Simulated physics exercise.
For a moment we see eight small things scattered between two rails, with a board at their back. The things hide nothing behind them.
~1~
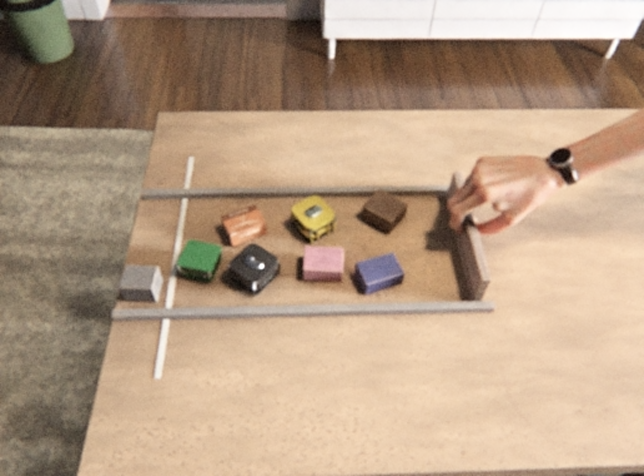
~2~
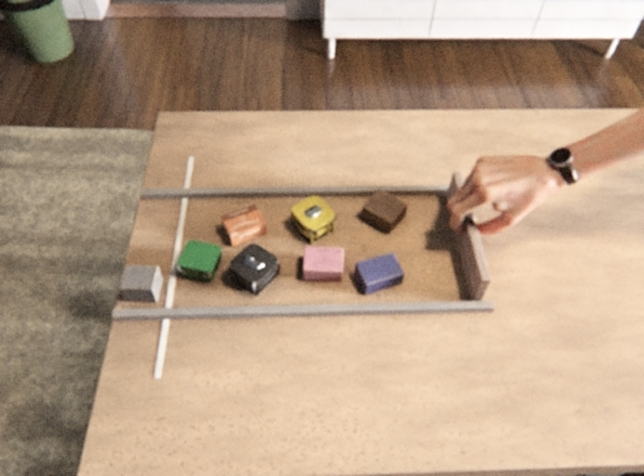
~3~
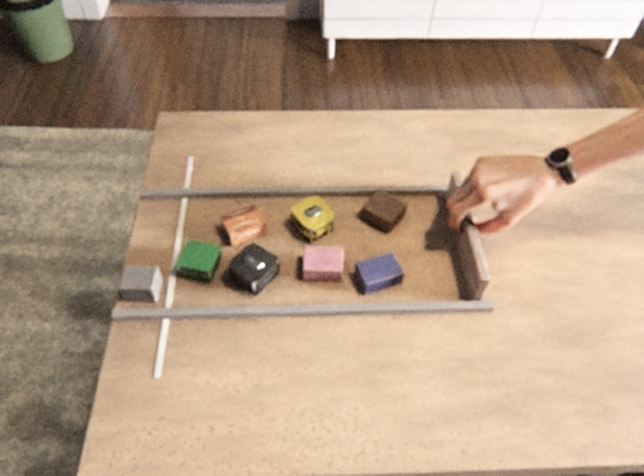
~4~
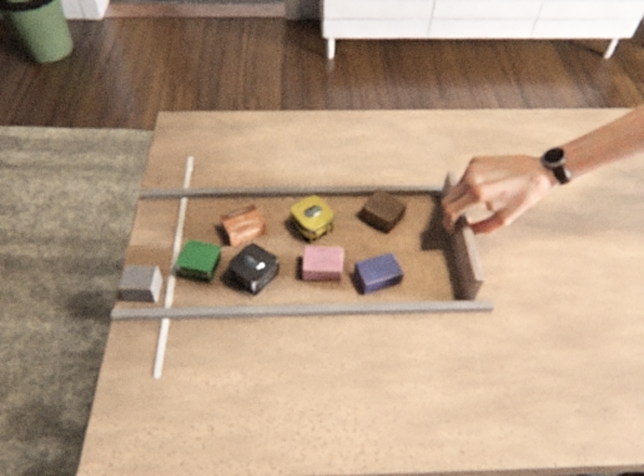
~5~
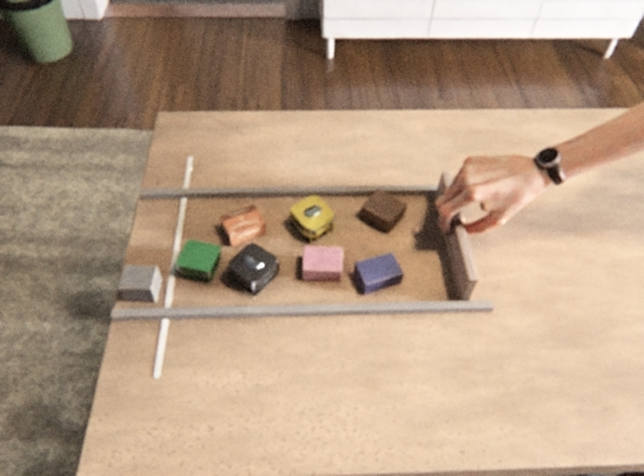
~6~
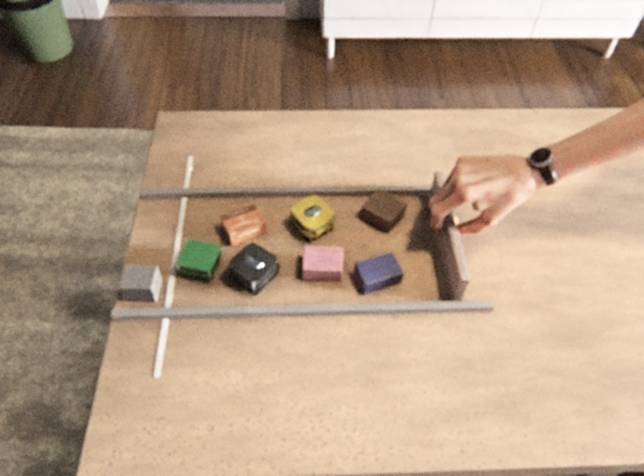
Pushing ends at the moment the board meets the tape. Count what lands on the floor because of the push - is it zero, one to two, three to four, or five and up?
I predict that five of them or more will leave the table.
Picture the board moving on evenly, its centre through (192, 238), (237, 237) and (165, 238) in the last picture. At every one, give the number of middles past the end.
By position: 3 / 1 / 5.
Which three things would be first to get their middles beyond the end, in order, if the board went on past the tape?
Going earliest first, it's the grey block, next the green case, and after that the black case.
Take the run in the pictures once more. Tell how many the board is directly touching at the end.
3 in contact.
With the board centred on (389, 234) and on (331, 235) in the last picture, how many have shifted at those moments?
I count 2 first and 7 after.
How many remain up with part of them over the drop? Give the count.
It would come to 0.
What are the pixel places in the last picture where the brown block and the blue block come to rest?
In the last picture the brown block sits around (158, 212) and the blue block around (150, 273).
Early on, none off yet; grey block at rest near (141, 283); green case at rest near (200, 261); orange box at rest near (243, 225).
A while later, none off yet; grey block at rest near (141, 283); green case travelled about its own width near (161, 259); orange box travelled about its own width near (209, 227).
Further along, one off so far; grey block in the air near (108, 368); green case travelled well along near (121, 253); orange box travelled well along near (157, 220).
Finally, the number that fall off is five or more; lost, pink block, black case, orange box, green case and grey block.
